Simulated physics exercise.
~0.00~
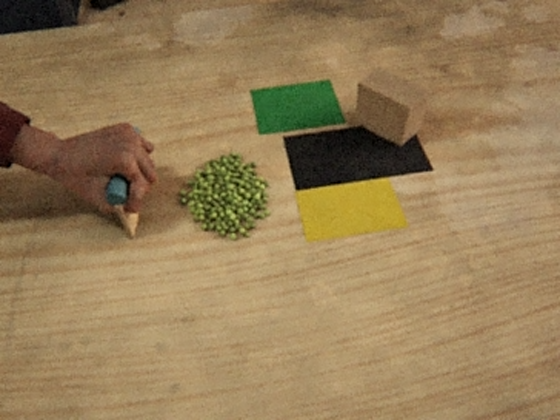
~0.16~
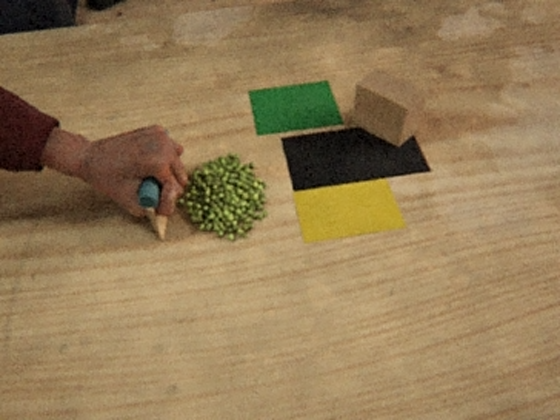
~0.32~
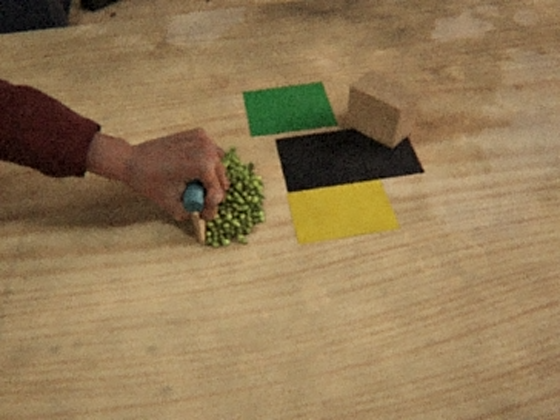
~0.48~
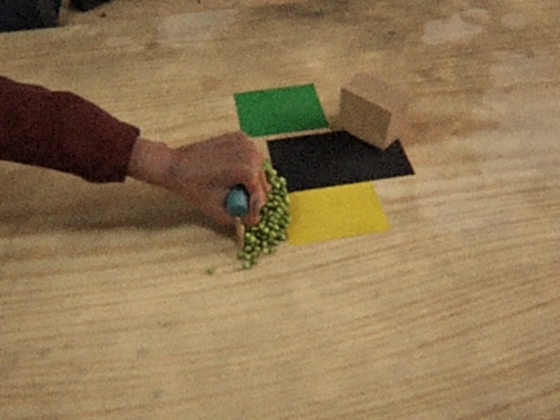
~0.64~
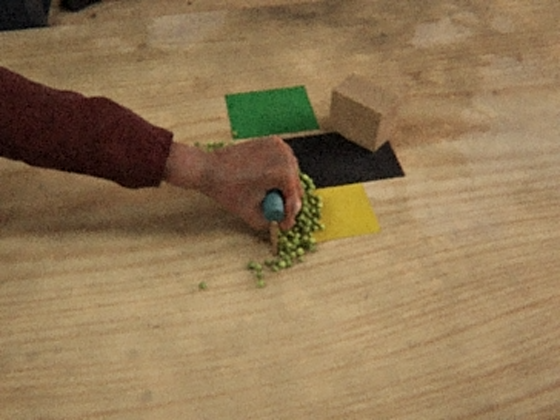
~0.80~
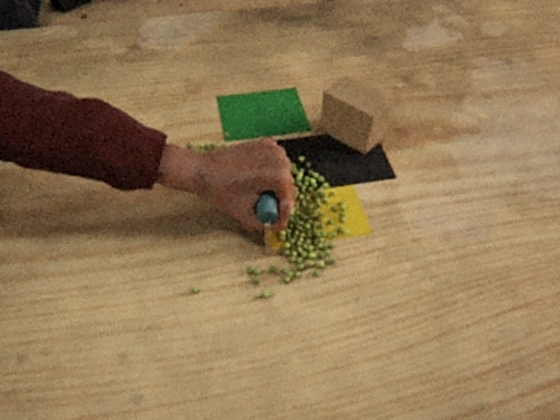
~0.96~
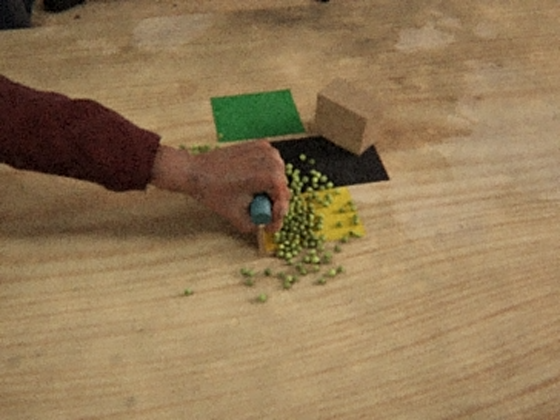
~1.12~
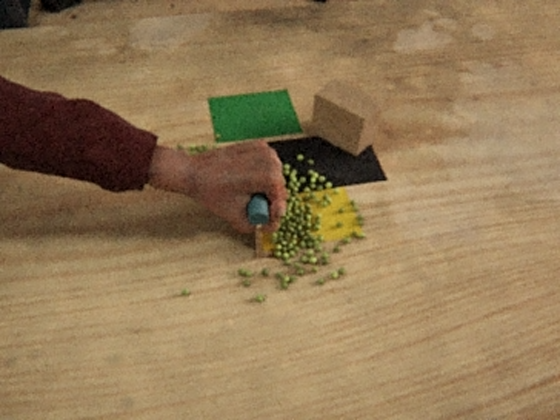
At first, a hand in a dark red sleeve holds a small scraper to the left of a round heap of green dried peas, with green, black and yellow mats and a wooden block beyond. The hand slides the scraper right until it meets the heap. It pushes the peas toward the mats, and a few trail off along the near side. The peas spread over the yellow and black mats as the scraper halts. They settle in a loose scatter, many on yellow, some on black and others on bare wood, while the hand stays in place.
